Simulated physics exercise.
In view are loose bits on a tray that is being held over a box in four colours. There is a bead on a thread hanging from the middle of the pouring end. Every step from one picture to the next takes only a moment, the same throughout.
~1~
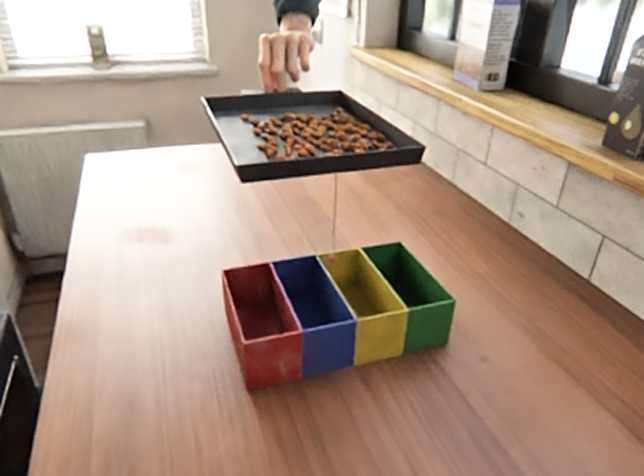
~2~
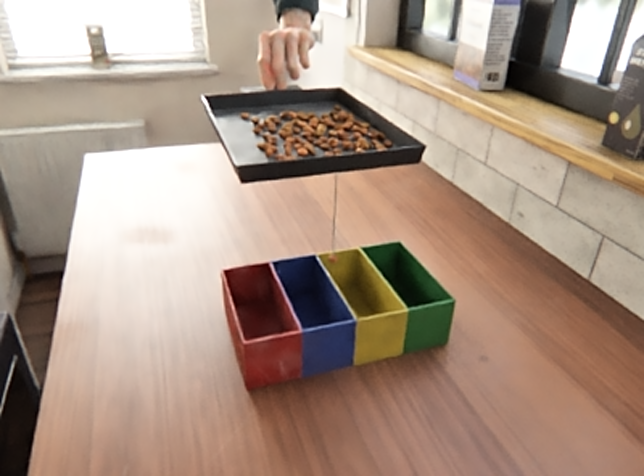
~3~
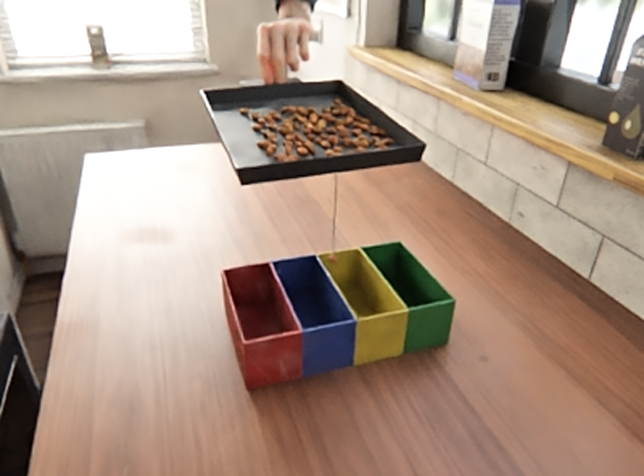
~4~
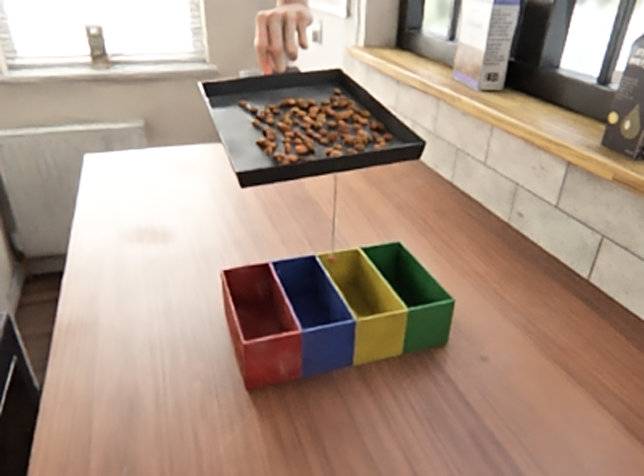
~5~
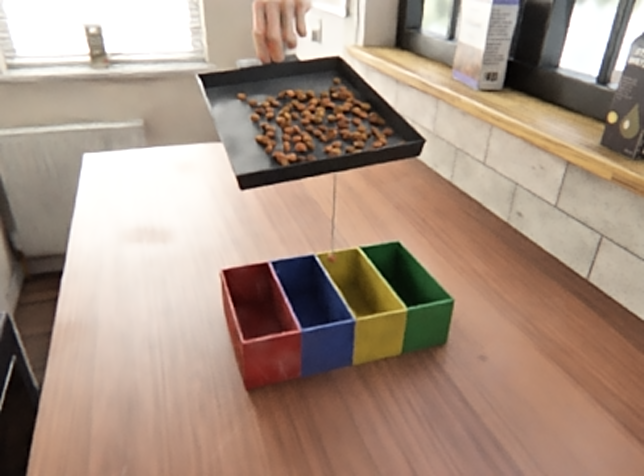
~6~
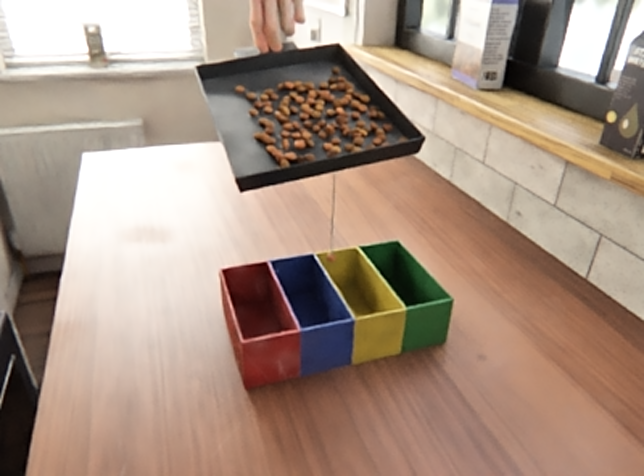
On a wooden table by a window, a hand gradually tilting a dark tray of brown bits above a four-coloured box.
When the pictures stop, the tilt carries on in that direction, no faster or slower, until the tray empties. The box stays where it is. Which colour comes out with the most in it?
Fullest: The red cell.
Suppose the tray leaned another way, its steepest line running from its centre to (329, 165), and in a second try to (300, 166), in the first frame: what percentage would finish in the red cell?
The first try yields 10 percent and the second 40 percent.
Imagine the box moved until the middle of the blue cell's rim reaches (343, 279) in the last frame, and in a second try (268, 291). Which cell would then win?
Case 1 - red; case 2 - the cell in blue.
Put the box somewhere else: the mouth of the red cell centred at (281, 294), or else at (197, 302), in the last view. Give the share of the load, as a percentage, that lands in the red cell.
It would be roughly 70 per cent, followed by roughly 0 per cent.
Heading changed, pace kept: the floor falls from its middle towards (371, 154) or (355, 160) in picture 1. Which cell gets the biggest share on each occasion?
Green, then that green cell.
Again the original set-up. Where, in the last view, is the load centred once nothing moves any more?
At about (259, 324), give or take.
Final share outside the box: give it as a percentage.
0 per cent.
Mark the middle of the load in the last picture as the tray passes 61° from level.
Around (285, 163).
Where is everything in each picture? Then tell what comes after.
The first frame shows corners of the pouring end at (240, 163) and (422, 145), level; middle of the load at (323, 141), bits of cat kibble; bead on its thread at (333, 259); red cell at (274, 356); blue cell at (329, 344); yellow cell at (381, 333); green cell at (429, 323).
The second frame shows corners of the pouring end at (240, 164) and (422, 145), level; middle of the load at (323, 140).
The third frame shows corners of the pouring end at (240, 166) and (422, 143), tipped barely, lowest at the left corner; middle of the load at (324, 137).
The fourth frame shows corners of the pouring end at (239, 170) and (422, 141), tipped a little, lowest at the left corner; middle of the load at (323, 133).
The fifth frame shows corners of the pouring end at (239, 173) and (422, 139), tipped a little, lowest at the left corner; middle of the load at (322, 128).
The sixth frame shows corners of the pouring end at (238, 176) and (421, 136), tipped a little, lowest at the left corner; middle of the load at (321, 124); red cell at (272, 355); blue cell at (327, 343); yellow cell at (379, 332); green cell at (427, 322).
Soon, tray tipped steeply; nearly all on the tray; a stray few falling or outside the box.
A while on, tray tipped right over; about half on the tray; about a third in the red cell; a small part in the blue cell; a small part falling or outside the box.
Towards the end, tray tipped past a quarter turn; most in the red cell; about a quarter in the blue cell; a stray few falling or outside the box.
Finally, tray tipped past a quarter turn; most in the red cell; about a quarter in the blue cell; none in the yellow cell; none in the green cell; a stray few outside the box.
